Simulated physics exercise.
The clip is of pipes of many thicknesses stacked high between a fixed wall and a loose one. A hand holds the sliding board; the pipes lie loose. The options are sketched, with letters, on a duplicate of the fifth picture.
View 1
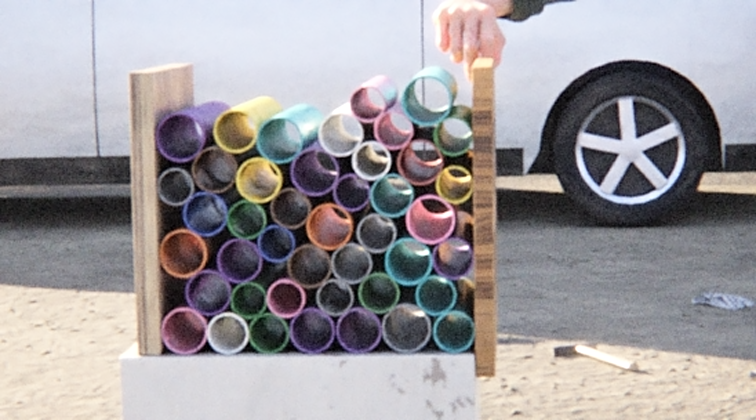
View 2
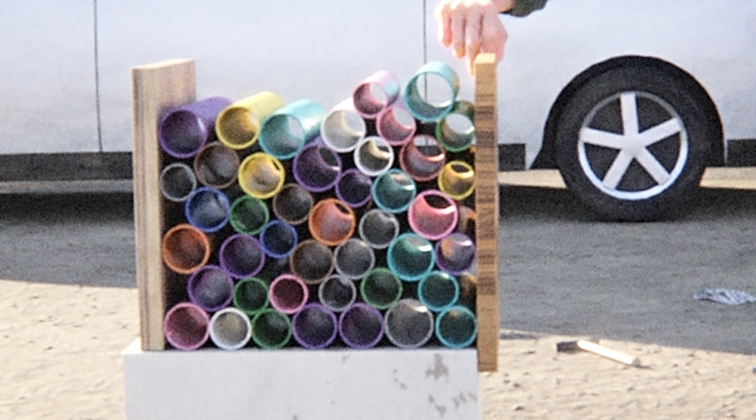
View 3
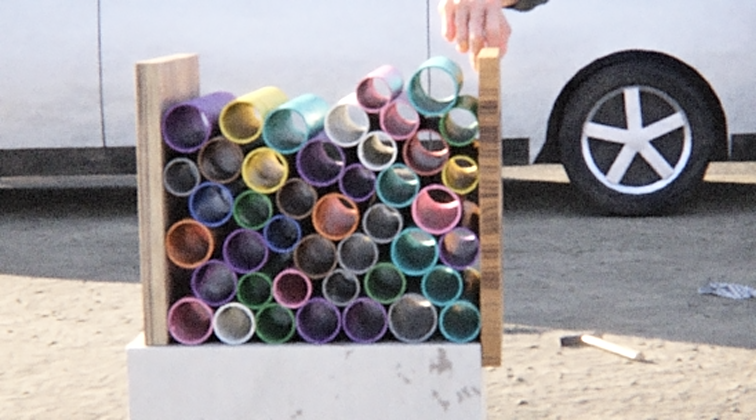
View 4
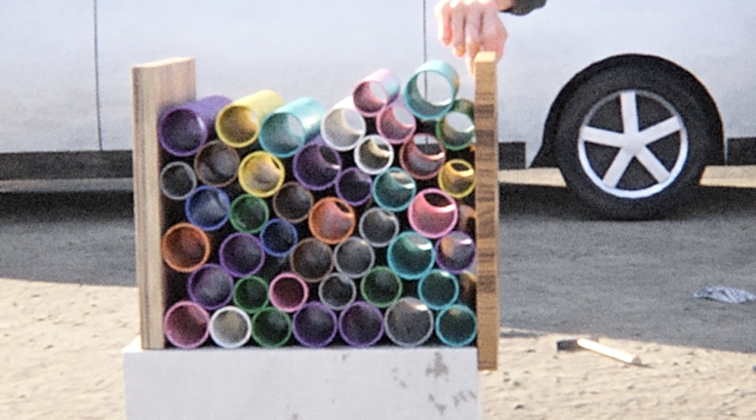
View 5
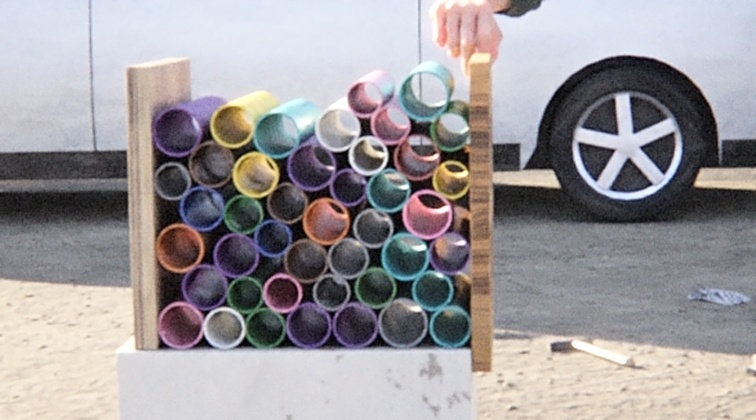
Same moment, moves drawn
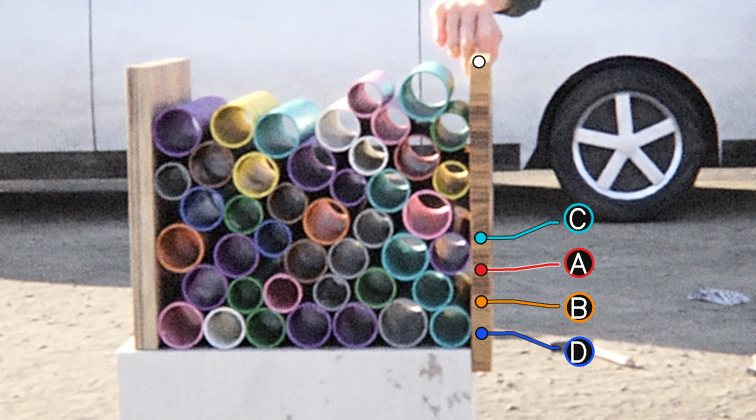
Outside, in front of a parked silvery van, a hand rested on top of the right-hand board beside a stack of loose, colourful pipes, and nothing moved apart from the view shaking slightly.
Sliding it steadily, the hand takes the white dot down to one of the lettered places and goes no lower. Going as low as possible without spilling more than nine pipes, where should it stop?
Mark A is as low as it can go.
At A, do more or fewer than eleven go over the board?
It loses fewer than eleven.
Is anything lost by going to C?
At C: Yes.
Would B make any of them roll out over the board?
Yes, at B.
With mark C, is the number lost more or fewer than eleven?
At C, fewer than eleven.
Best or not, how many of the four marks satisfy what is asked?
Two of the four.
On the marked copy, A at (481, 270); B at (482, 302); C at (481, 238); D at (482, 333); the white dot at (479, 62).
Taking A. A third of the way, top of the board (470, 168).
Two thirds of the way, top of the board (471, 269).
When it is over, top of the board (471, 269), eight out over the board.
As for the rest, B more than nine out over the board; C seven out over the board; D more than nine out over the board.
